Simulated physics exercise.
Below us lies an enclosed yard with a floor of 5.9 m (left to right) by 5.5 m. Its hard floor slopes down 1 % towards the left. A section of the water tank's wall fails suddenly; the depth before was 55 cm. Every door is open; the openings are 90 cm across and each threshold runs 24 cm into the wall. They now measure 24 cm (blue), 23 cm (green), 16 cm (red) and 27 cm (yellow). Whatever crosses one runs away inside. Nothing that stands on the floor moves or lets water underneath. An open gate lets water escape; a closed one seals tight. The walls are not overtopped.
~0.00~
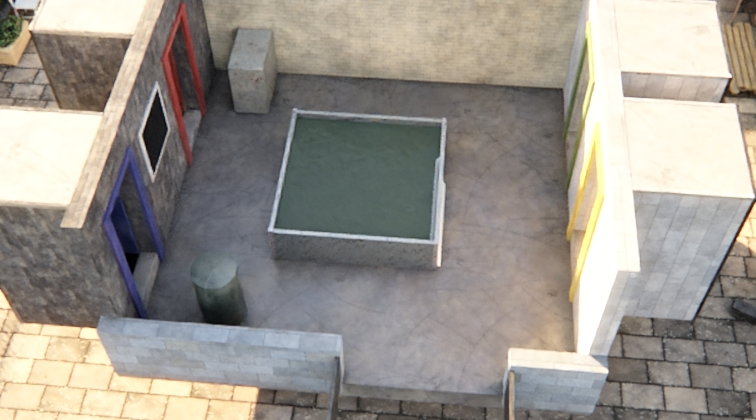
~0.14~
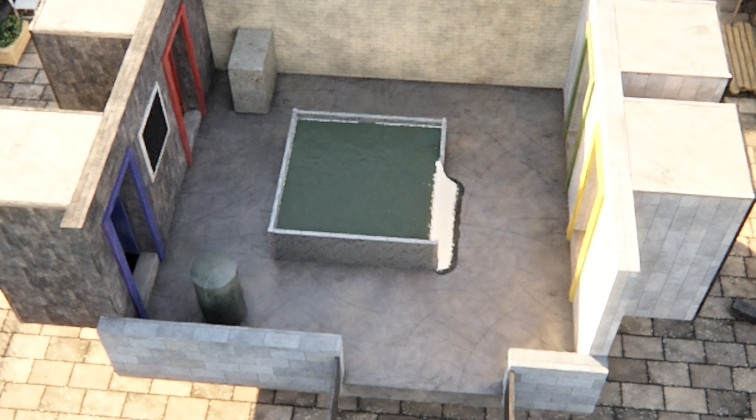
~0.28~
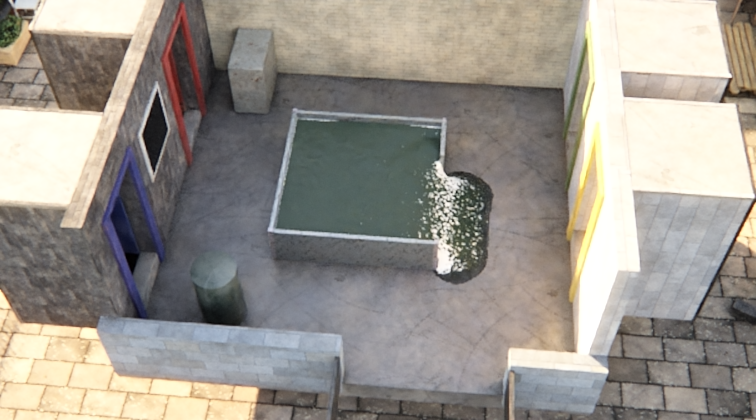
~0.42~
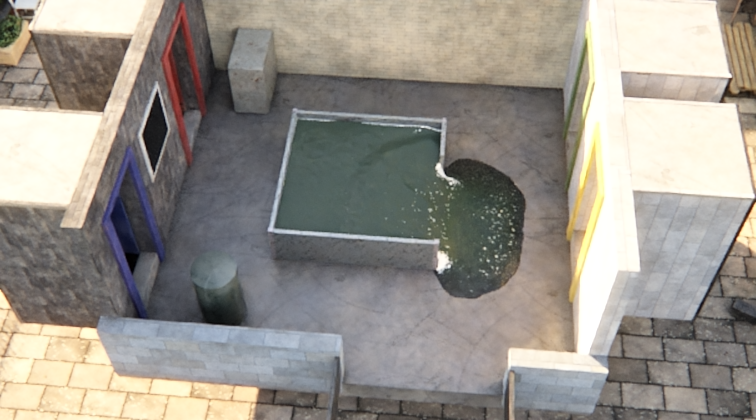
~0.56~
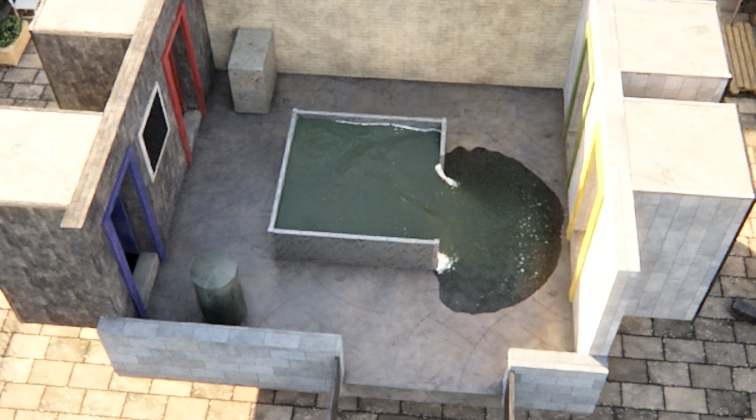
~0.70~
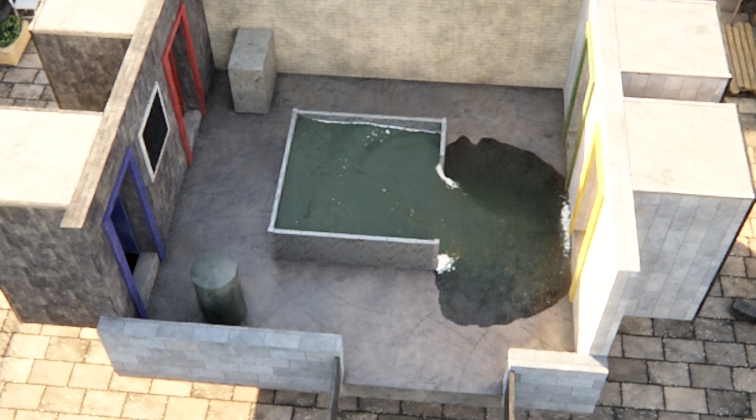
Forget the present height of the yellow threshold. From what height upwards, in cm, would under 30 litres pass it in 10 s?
About 27 cm.
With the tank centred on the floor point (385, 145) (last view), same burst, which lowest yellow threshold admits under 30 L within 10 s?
About 13.0 cm.
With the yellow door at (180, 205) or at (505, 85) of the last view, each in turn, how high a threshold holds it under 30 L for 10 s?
About 8.0 and 14.5 cm.
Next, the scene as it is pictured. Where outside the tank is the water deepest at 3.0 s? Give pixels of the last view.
Around (566, 371).
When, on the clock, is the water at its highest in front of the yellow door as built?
At about 1.6 s.
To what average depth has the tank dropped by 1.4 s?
About 38 cm.
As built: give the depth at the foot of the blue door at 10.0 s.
Roughly 9.5 cm deep.
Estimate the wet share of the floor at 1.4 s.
Some 25 per cent of it.
After 1.4 s water covers 25 % of the floor, deepest (36 cm) near (562, 239); 33 cm at the yellow door, 3 litres in over its 27 cm threshold.
After 3.0 s water covers 45 % of the floor, deepest (35 cm) near (566, 371); 26 cm at the yellow door, 26 litres in over its 27 cm threshold.
After 10.0 s water covers 95 % of the floor, deepest (15 cm) near (185, 177); 7 cm at the yellow door, 28 litres in over its 27 cm threshold.
At the yellow door as built, the water arrived by 0.7 s and peaked near 33 cm at 1.6 s.
Run again over the same 10 s with other heights there, 65 litres in over 23 cm, 6 litres over 31.5 cm. The limit of 30 litres is kept from about 27 cm up.
